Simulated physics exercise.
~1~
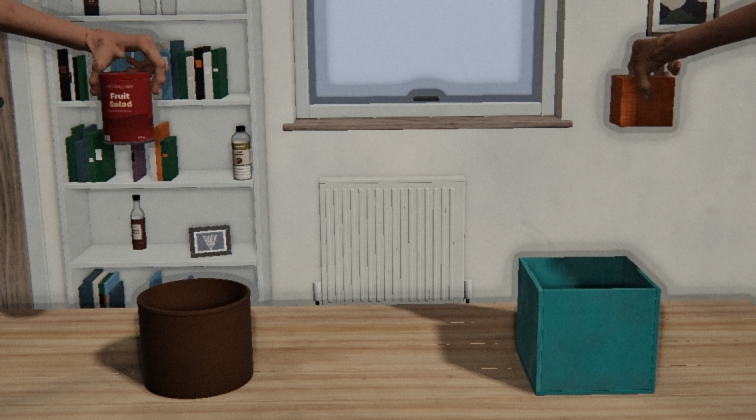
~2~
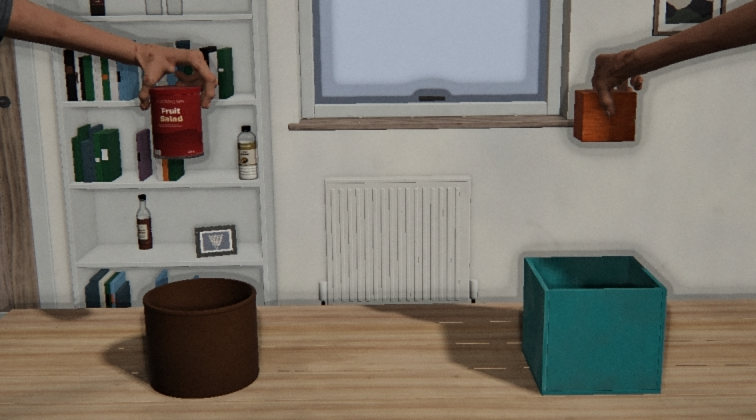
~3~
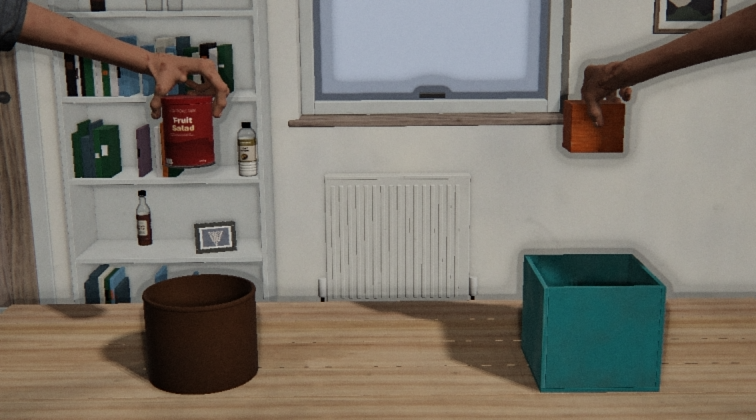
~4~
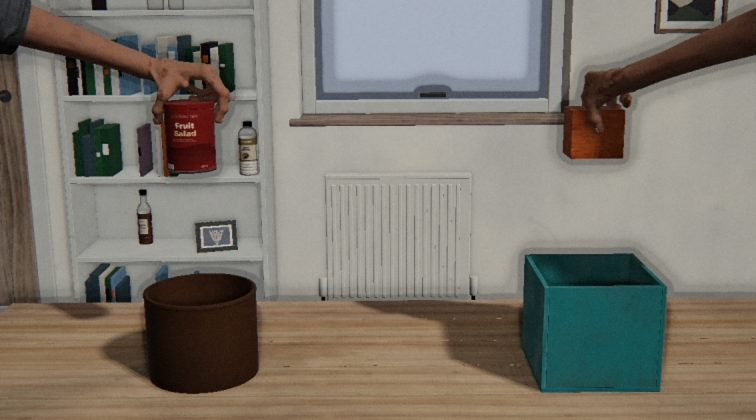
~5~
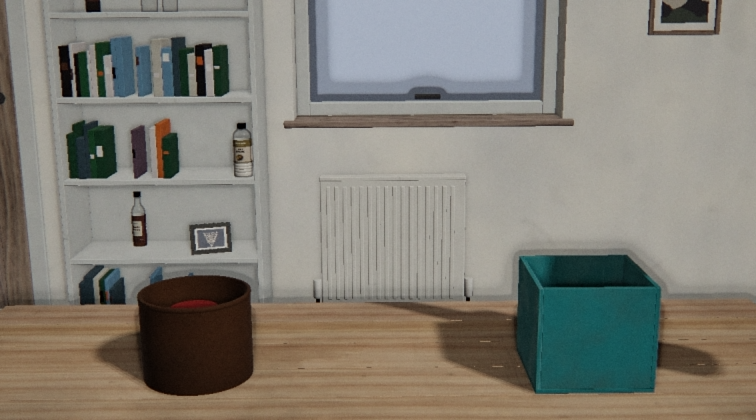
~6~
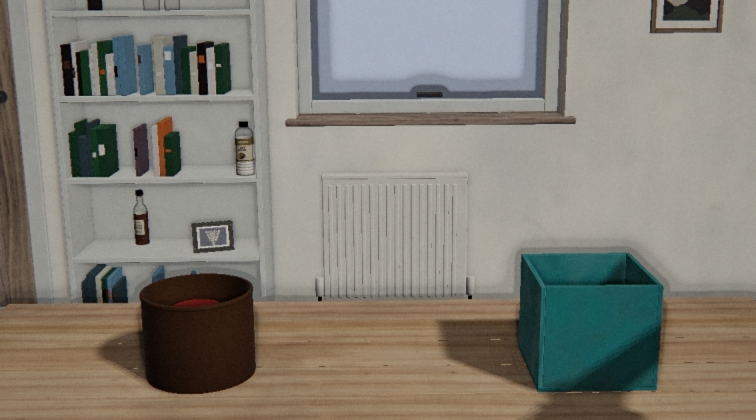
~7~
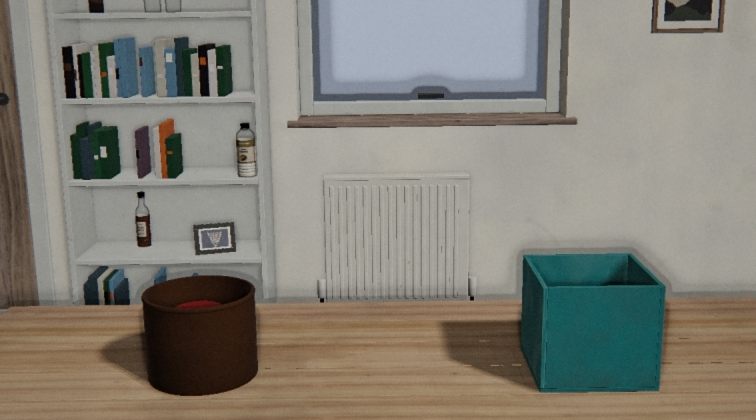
Two hands release a red tin and an orange block, which drop into containers below.
